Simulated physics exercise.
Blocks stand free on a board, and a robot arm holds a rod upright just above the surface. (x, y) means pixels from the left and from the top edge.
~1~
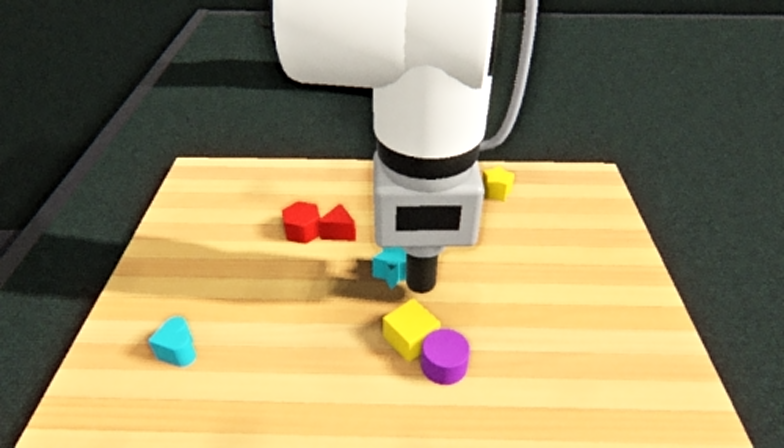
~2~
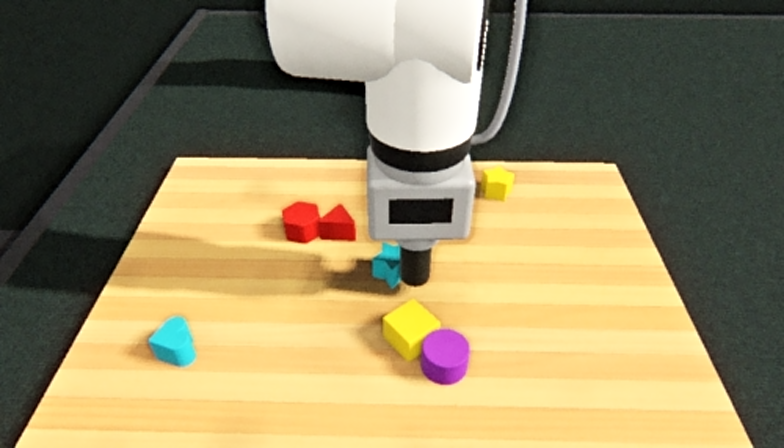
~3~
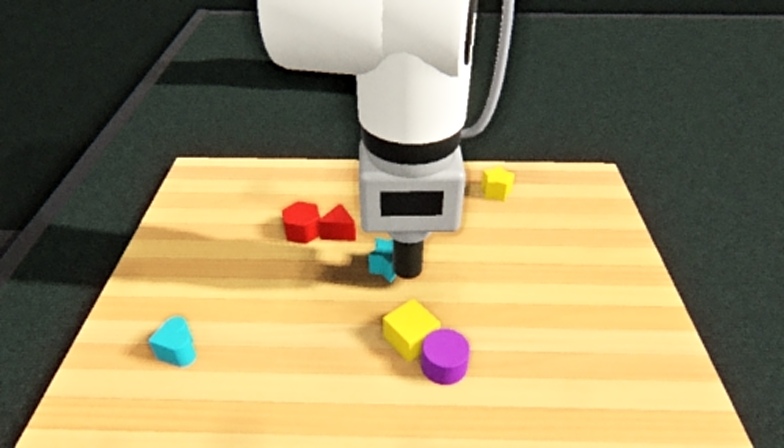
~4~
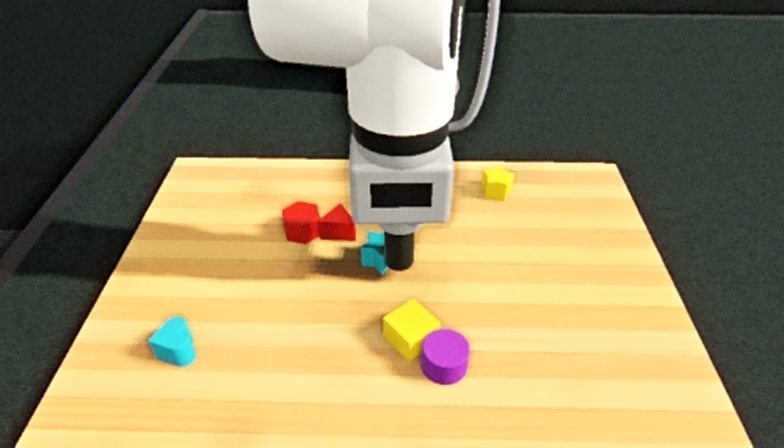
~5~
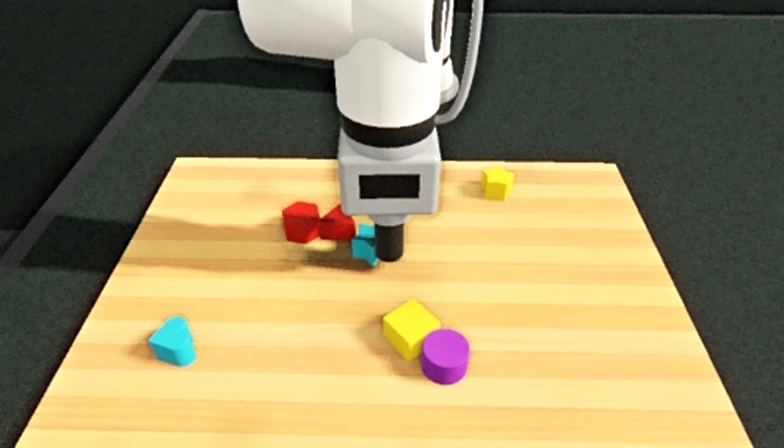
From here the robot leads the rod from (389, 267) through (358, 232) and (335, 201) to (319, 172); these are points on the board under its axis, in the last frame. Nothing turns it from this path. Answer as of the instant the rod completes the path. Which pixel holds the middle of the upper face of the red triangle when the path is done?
The top centre is at (314, 193).
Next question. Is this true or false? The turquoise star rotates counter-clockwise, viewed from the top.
The statement is false.
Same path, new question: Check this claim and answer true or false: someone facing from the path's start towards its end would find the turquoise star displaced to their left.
The claim does not hold.
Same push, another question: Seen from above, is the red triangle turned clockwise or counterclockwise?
Looking from above, the answer is counterclockwise.
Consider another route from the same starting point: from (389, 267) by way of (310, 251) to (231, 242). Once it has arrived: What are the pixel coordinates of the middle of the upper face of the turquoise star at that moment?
The turquoise star ends near (355, 222).
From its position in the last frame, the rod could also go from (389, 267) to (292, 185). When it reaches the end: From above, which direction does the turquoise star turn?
Seen from above, its turn is clockwise.
What follows on the original path. One third of the way, rod (357, 220); red triangle (328, 200), turned 95° anticlockwise; turquoise star (358, 197), turned 40° clockwise.
Two thirds of the way, rod (334, 189); red triangle (314, 193), turned 120° anticlockwise; turquoise star (356, 176), turned 100° clockwise.
At the end, rod (318, 161); red hexagonal block in place; red triangle (314, 193), turned 120° anticlockwise; turquoise star (355, 174), turned 120° clockwise.
